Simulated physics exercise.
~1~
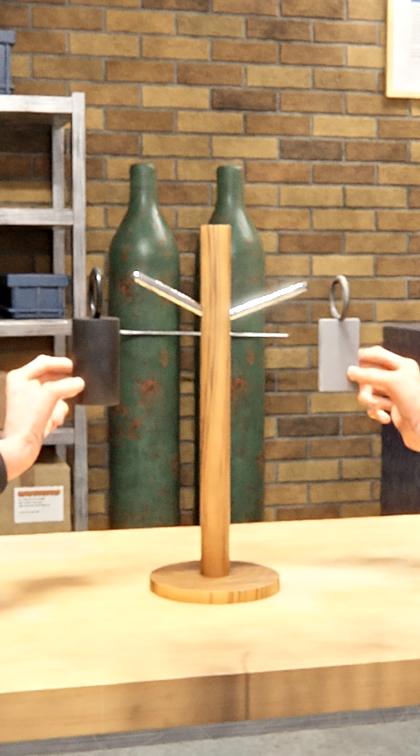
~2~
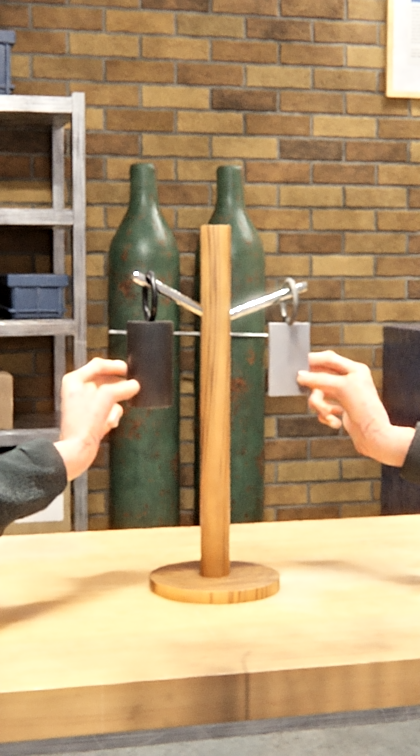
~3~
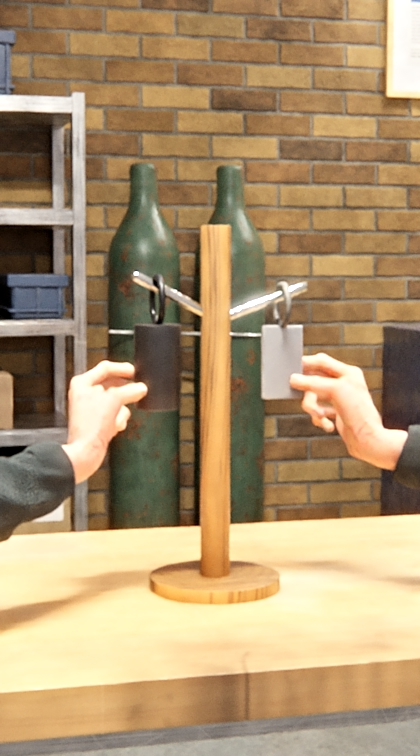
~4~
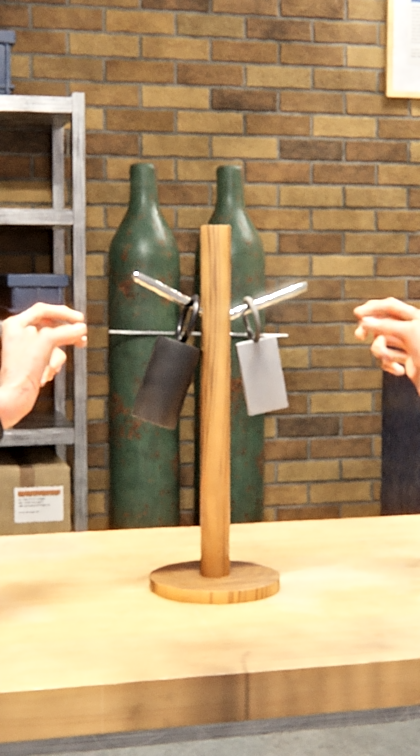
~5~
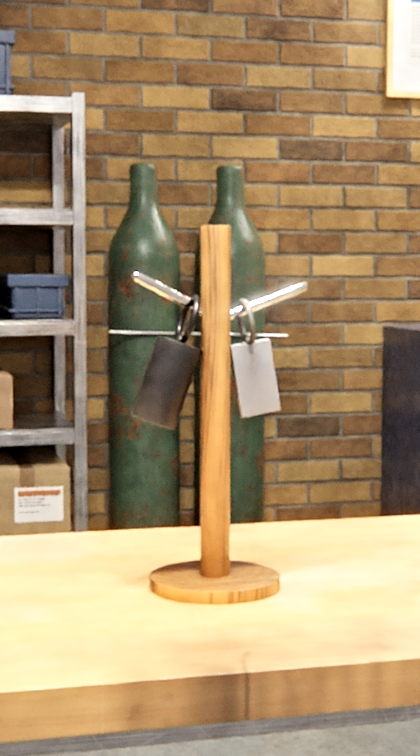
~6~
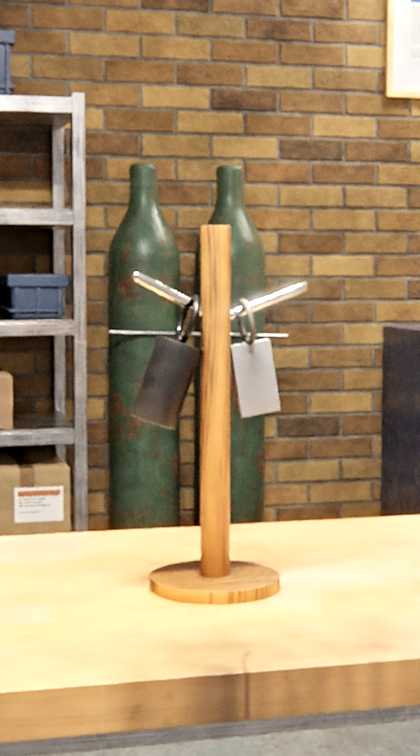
We see two hands bring a dark tag-like object and a grey tag inward to the upward-angled pegs of a wooden stand, hook them on by their rings, and let go. Both slide close to the post, tilt, and remain hanging there.
